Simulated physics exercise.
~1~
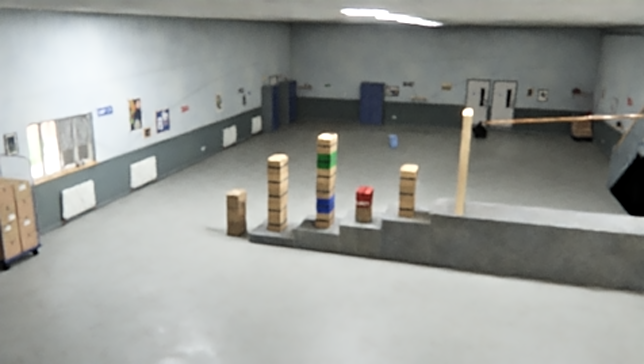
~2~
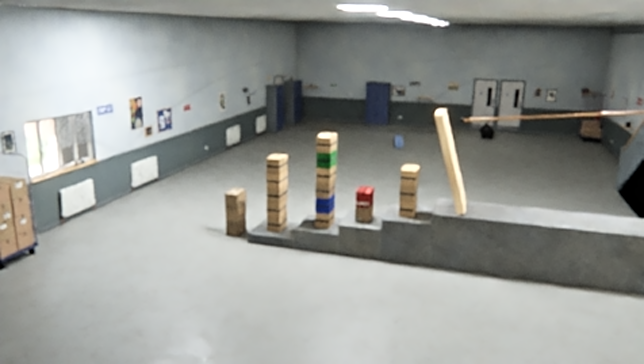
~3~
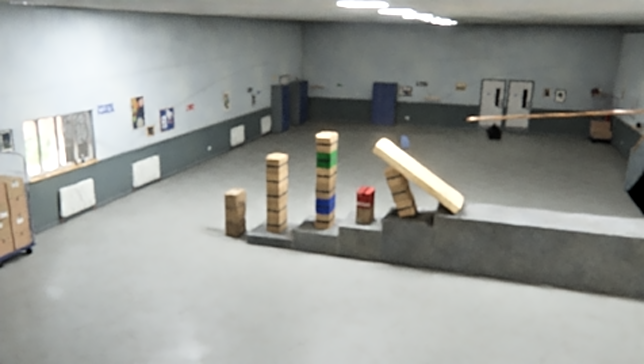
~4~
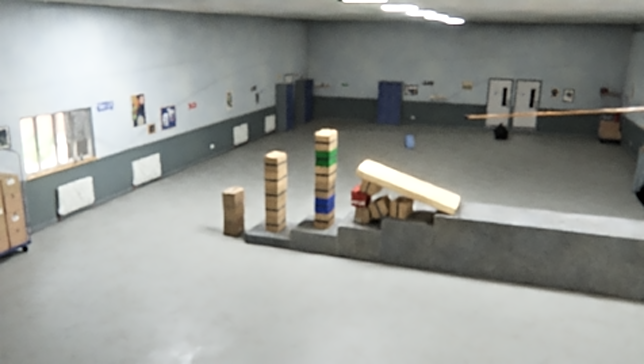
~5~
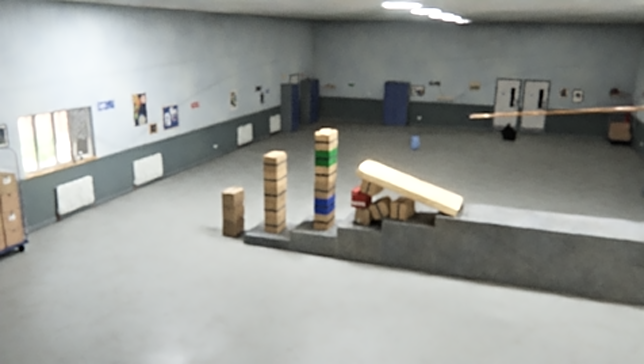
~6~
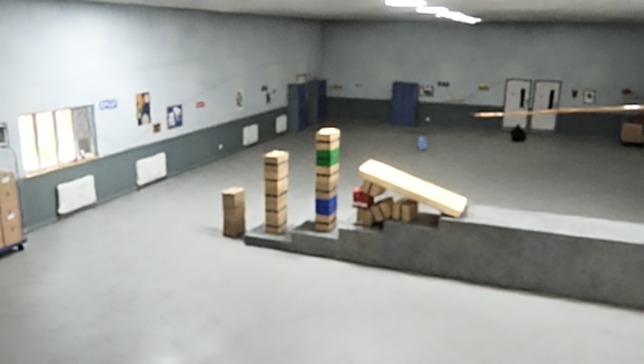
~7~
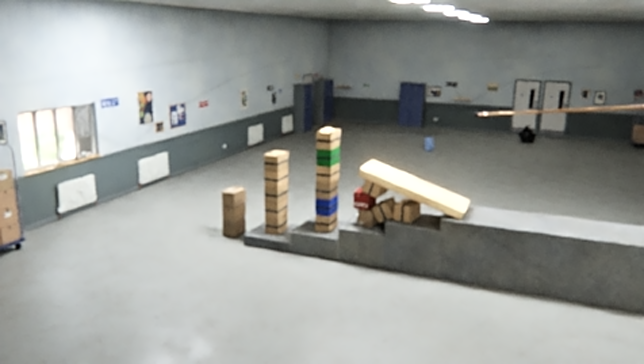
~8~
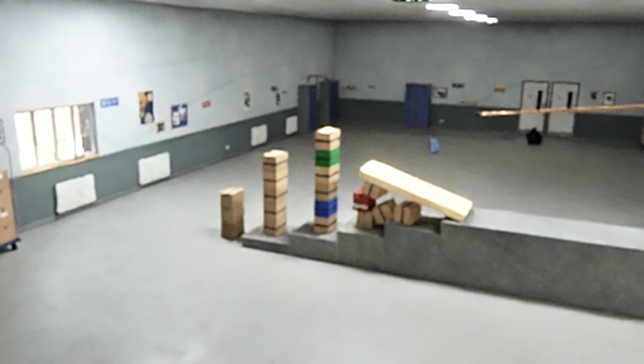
A tall pale board stands upright on a grey stepped block in a large, grey-walled hall, seen from slightly above, with a thin pole reaching toward its top from the right. To its left, columns of brown cartons line the descending steps, one short stack topped in red and the tallest banded green and blue. The board tips left as the view drifts slightly sideways. It strikes the nearest column, which leans and topples toward the red carton. The board settles slanted over the fallen cartons, the red one tilted but still up, while the taller columns stay standing.
